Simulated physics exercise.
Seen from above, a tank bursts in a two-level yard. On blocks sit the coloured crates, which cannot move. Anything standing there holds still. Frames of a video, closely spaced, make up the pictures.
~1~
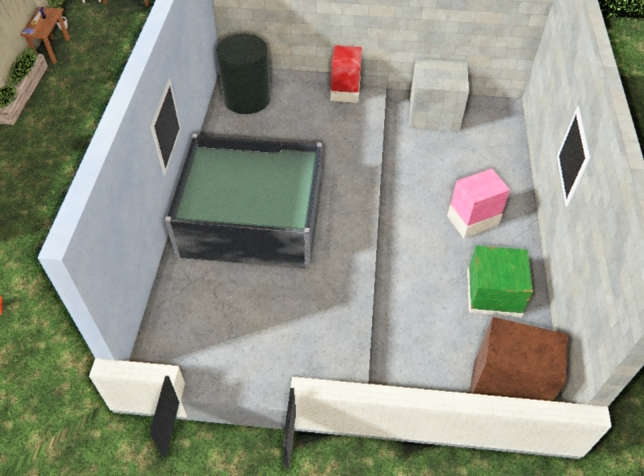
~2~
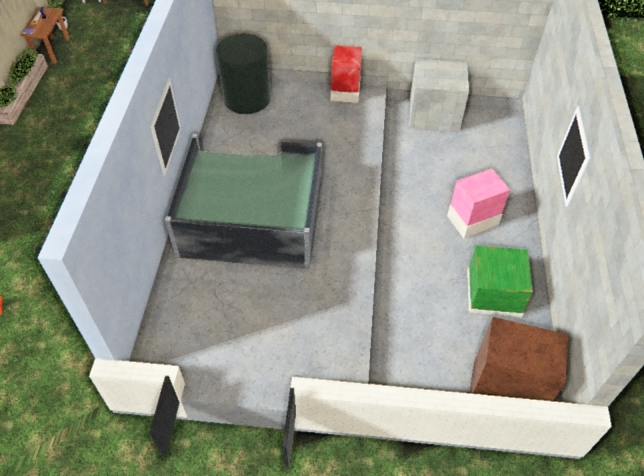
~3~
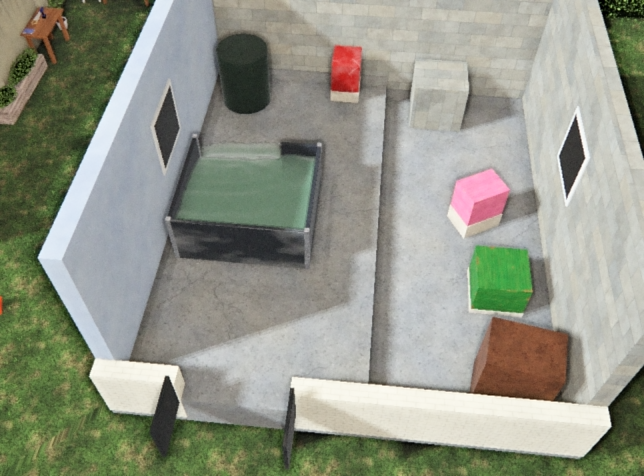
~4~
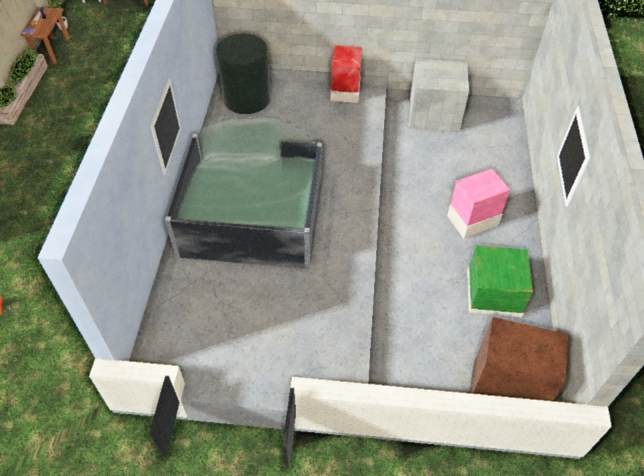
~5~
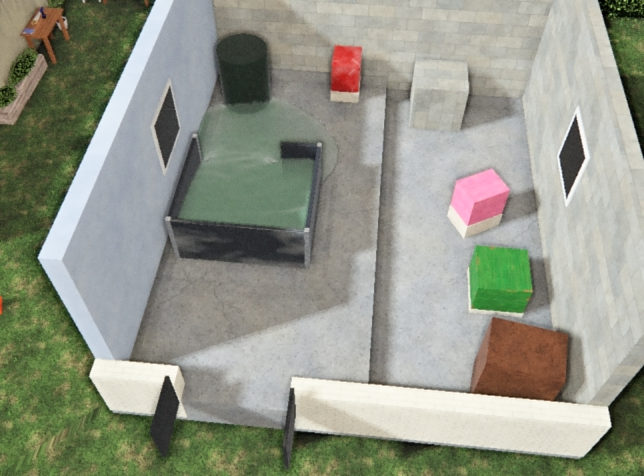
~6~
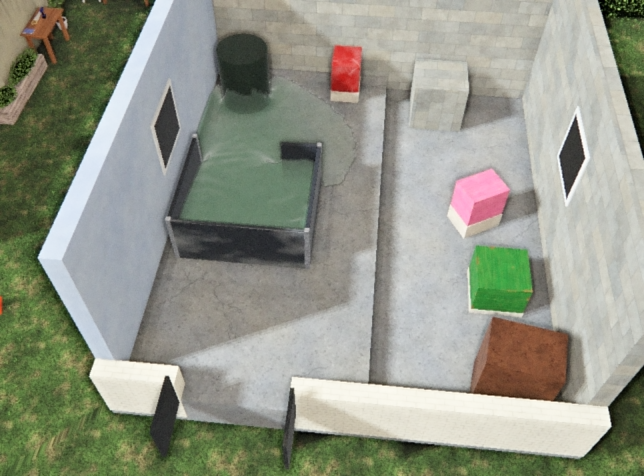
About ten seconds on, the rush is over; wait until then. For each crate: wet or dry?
Outcome: Pink crate: Safe; green crate: Not safe; red crate: Not safe.
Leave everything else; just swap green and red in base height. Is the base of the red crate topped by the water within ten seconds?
The red crate is reached.
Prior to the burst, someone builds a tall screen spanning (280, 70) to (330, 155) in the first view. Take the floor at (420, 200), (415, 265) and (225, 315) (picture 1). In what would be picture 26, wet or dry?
One by one: Soaked, soaked, spared.
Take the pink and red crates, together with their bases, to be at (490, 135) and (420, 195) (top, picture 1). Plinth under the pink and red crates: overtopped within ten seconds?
Put simply, the pink one is never reached and the red one is never reached.
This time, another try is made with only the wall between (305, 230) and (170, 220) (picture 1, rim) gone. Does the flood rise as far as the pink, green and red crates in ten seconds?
Going through them, the pink crate is never reached, the green crate gets reached and the red crate is never reached.
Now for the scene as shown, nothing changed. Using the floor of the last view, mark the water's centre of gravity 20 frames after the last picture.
Centre of the water: Near (303, 148).
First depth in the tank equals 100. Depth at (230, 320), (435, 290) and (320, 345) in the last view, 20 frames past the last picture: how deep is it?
0, 0 and 0 in a hundred, in turn.
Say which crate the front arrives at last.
Crate: The crate marked green.
A moment on, water covers 20 % of the floor; the pink crate not reached, the green crate not reached, the red crate water round its plinth.
Next, water covers 25 % of the floor; the pink crate not reached, the green crate not reached, the red crate water round its plinth.
Then, water covers 50 % of the floor; the pink crate water round its plinth, the green crate not reached, the red crate water round its plinth.
Later, water covers 75 % of the floor; the pink crate water round its plinth, the green crate water round its plinth, the red crate water round its plinth.
In the end, water covers 80 % of the floor; the pink crate stayed above the water, the green crate was topped, the red crate was topped.
